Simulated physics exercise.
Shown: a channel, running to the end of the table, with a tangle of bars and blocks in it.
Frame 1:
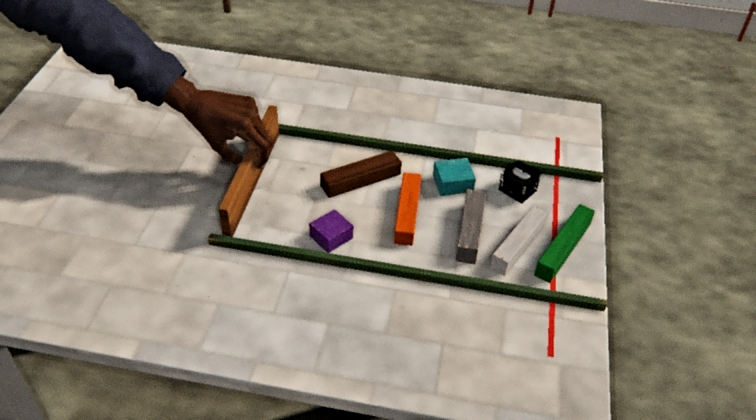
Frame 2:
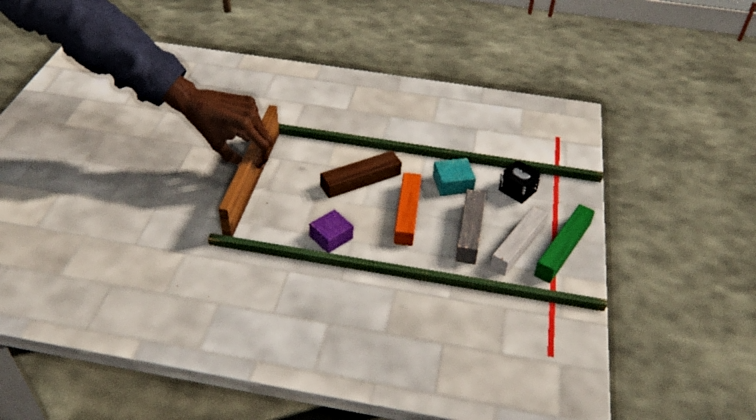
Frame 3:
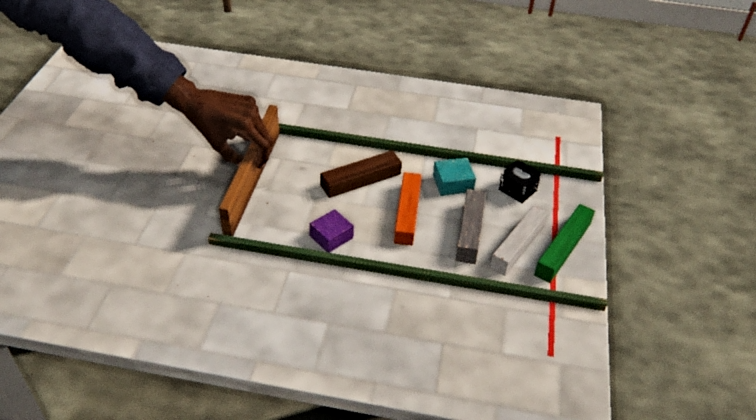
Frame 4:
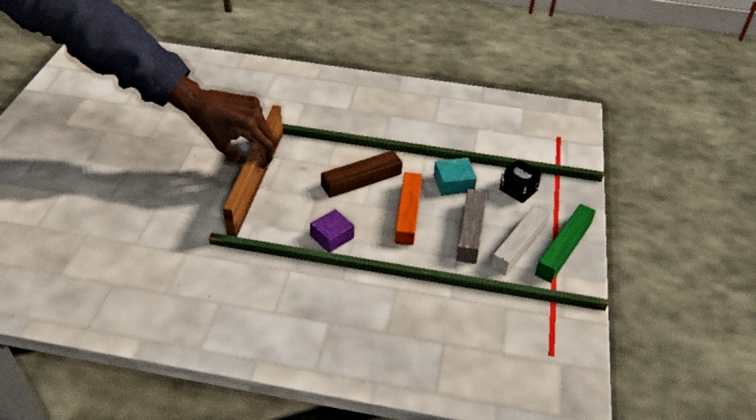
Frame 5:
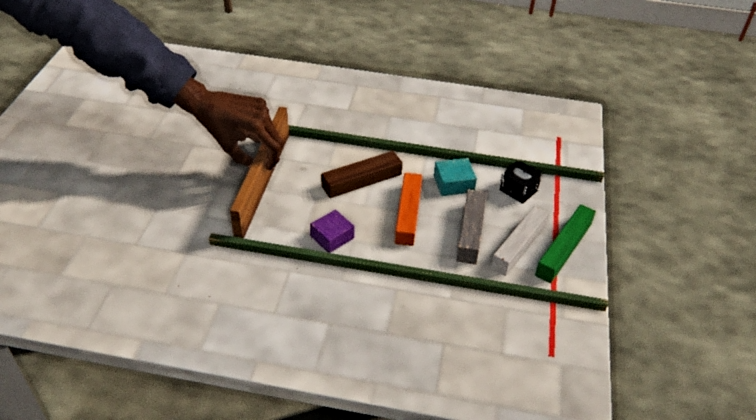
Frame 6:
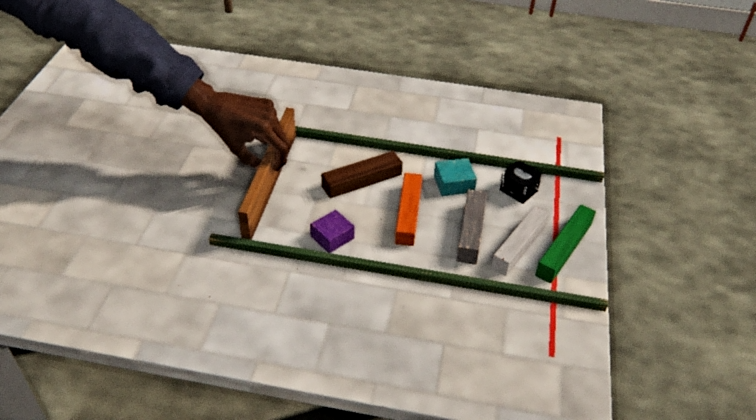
On a pale tiled tabletop outdoors, a hand holds a wooden board upright between two dark green rails, with coloured bars and blocks scattered to its right and a red line across the far end. The board stays nearly still at first, then the hand slides it slightly right, touching none of them.
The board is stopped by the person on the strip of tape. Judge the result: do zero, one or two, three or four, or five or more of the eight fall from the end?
Most likely, three or possibly four will tumble down.
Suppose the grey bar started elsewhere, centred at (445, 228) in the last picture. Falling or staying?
In the end it falls away.
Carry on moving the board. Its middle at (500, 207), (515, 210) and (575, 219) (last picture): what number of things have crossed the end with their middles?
The counts would come out as 0, 1 and 6.
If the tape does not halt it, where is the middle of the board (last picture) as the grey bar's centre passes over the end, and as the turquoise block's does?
The middle is at (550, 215) when it's the grey bar, and at (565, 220) when it's the turquoise block.
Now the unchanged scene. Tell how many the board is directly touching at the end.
The count comes out at 2.
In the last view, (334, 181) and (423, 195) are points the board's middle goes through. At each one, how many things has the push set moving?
By the first moment it's 2, by the second it's 5.
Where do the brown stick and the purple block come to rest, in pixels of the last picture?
Final positions: Near (569, 199); near (572, 264).
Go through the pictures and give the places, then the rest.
The first picture shows green stick (565, 242); white bar (519, 240); black case (520, 182); board (251, 169); tape (555, 231).
The second picture shows white bar (520, 240); purple block (331, 231).
The third picture shows black case (520, 182); turquoise block (454, 176).
The fourth picture shows green stick (566, 242); board (256, 168).
The fifth picture shows white bar (520, 240); grey bar (472, 226).
The sixth picture shows green stick (566, 242); white bar (521, 240); black case (521, 182); board (270, 171); tape (556, 231).
Soon after, none off yet; green stick at rest near (566, 242); white bar at rest near (521, 240); black case at rest near (521, 182).
Then, none off yet; green stick moving near (574, 245); white bar moved a little near (543, 247); black case moved about its own width near (542, 188).
At rest, the number that fall off is three or four; fallen, grey bar, black case, white bar and green stick.
